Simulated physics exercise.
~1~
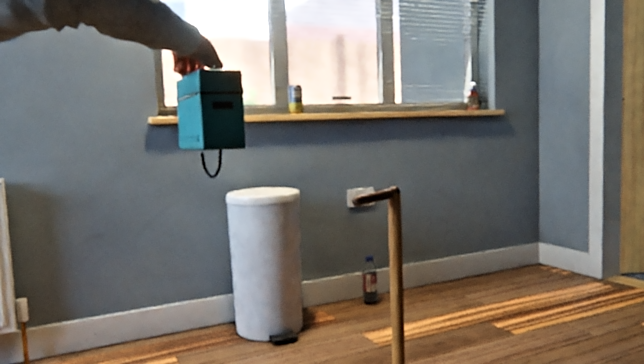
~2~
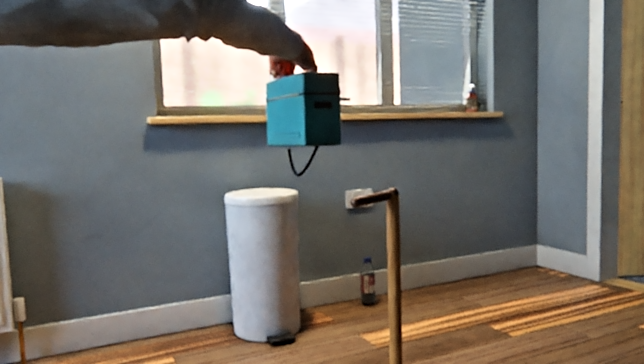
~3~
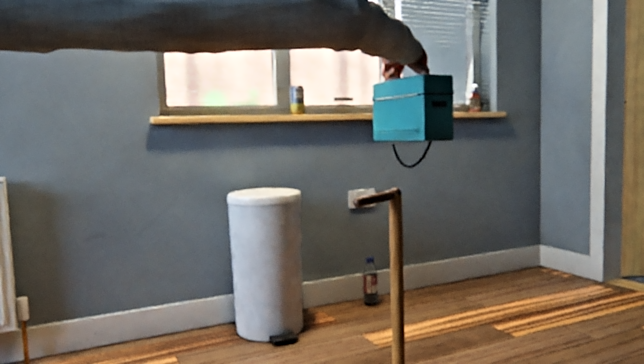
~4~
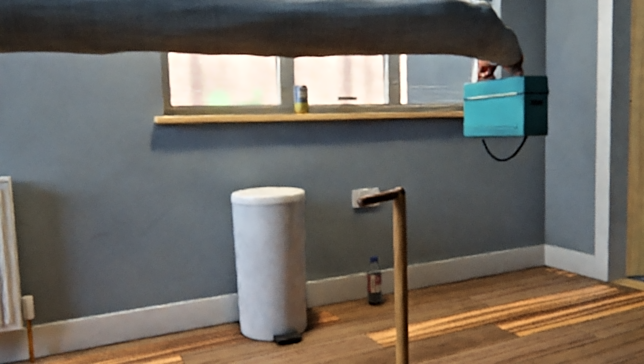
To begin with, an outstretched arm in a grey sleeve holds a turquoise case by its top, upright, in front of a window and above a white pedal bin, with a dark loop hanging beneath it. The hand carries the case steadily right, bringing it near a thin post with a short hook-like arm at its top. It keeps moving at about the same height, passing over the post with the loop dangling above it. Finally, the case is well past the post on the right, still upright in the hand, its loop hanging clear and uncaught.
